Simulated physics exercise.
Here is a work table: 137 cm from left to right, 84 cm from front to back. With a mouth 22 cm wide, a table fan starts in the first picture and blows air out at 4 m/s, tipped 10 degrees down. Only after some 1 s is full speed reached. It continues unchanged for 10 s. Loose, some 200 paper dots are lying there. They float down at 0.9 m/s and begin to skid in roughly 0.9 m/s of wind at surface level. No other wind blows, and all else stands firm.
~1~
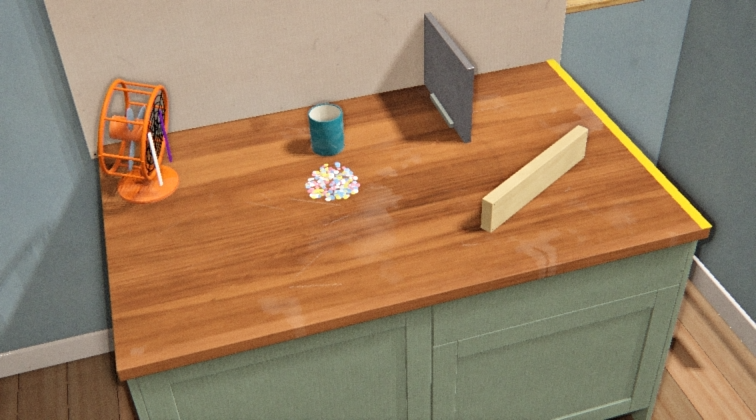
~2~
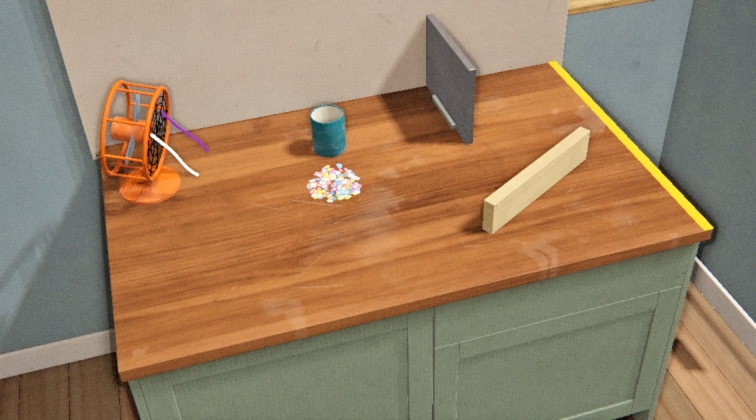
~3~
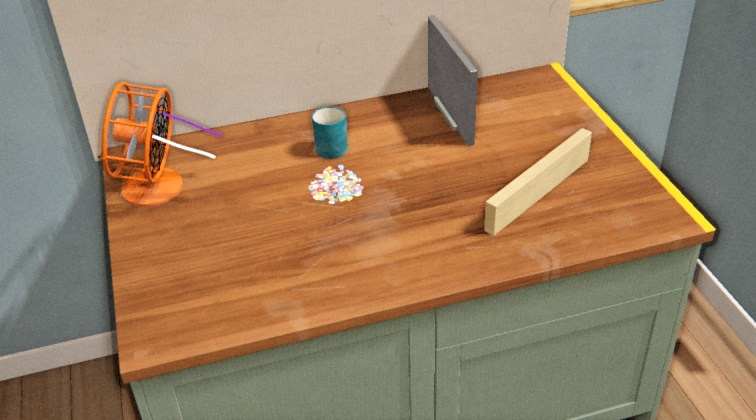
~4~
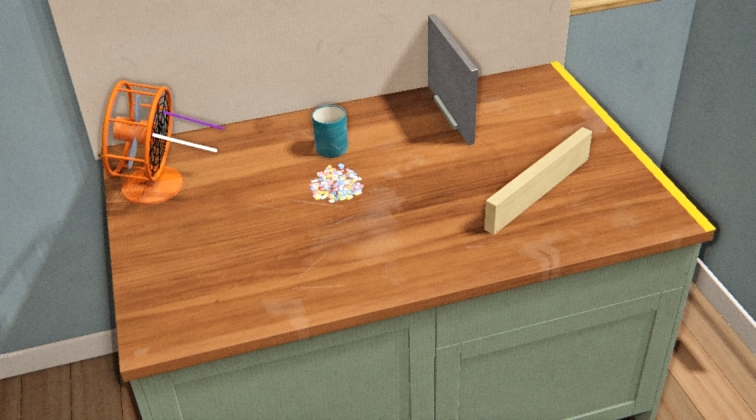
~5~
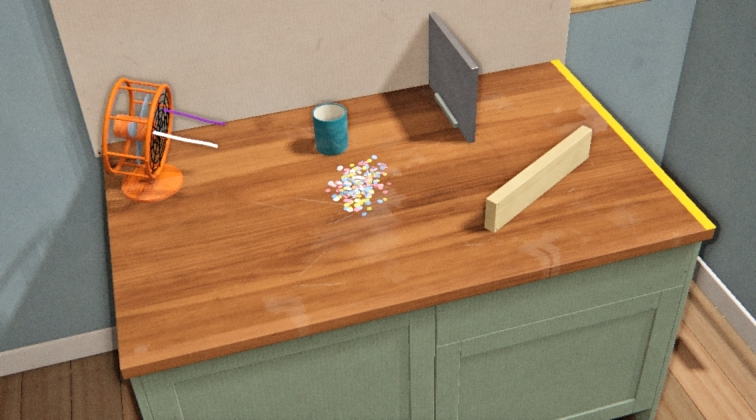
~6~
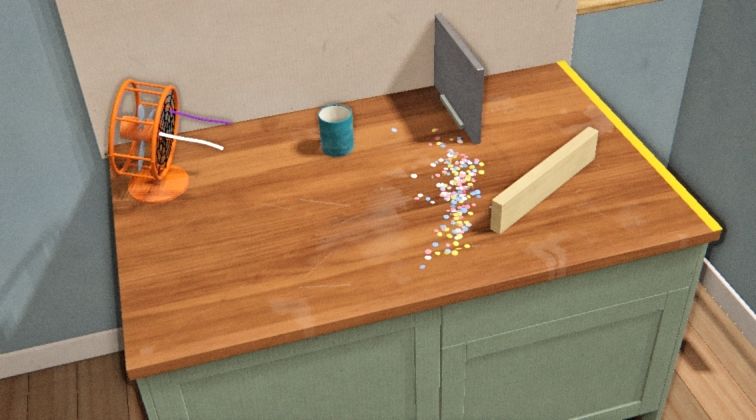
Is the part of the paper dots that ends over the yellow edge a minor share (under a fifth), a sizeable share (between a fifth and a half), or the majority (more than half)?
It is the majority.
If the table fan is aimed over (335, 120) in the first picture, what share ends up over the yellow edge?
In that case the share would be about 0 %.
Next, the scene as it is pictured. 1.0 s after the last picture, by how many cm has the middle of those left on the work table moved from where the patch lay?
It works out to close to 40 cm.
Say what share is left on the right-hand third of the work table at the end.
Near 10 per cent at the end.
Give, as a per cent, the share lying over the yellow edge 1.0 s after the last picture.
I reckon close to 60 %.
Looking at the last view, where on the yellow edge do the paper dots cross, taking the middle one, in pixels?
Near (624, 124).
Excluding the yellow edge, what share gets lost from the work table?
Estimate: Near 25 %.
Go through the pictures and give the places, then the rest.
In the first frame, the middle of the paper dots is near (332, 183), none has stirred yet and the mouth of the table fan is at (135, 130).
In the second frame, the middle of the paper dots is near (334, 184), none has stirred yet and the yellow edge is centred on (624, 134).
In the third frame, the middle of the paper dots is near (336, 186), none has stirred yet, the top of a mug is at (329, 115) and the top of a laptop is at (451, 42).
In the fourth frame, the middle of the paper dots is near (336, 185) and none has stirred yet.
In the fifth frame, the middle of the paper dots is near (359, 183), the farthest in sight from the table fan is at (389, 184) and about 85 % have left their places.
In the sixth frame, the middle of the paper dots is near (458, 188), the farthest in sight from the table fan is at (481, 164) and all have left their places.
Then, 1.0 s after the last picture, 20 % are on the move or not yet settled, 58 % are over the yellow edge; the middle of those still in play is near (428, 136).
Then, 2.2 s after the last picture, 6 % are on the move or not yet settled, 66 % are over the yellow edge.
Then, 4.6 s after the last picture, 4 % are on the move or not yet settled, 66 % are over the yellow edge.
Then, 9.1 s after the last picture, at the end, 66 % are over the yellow edge.
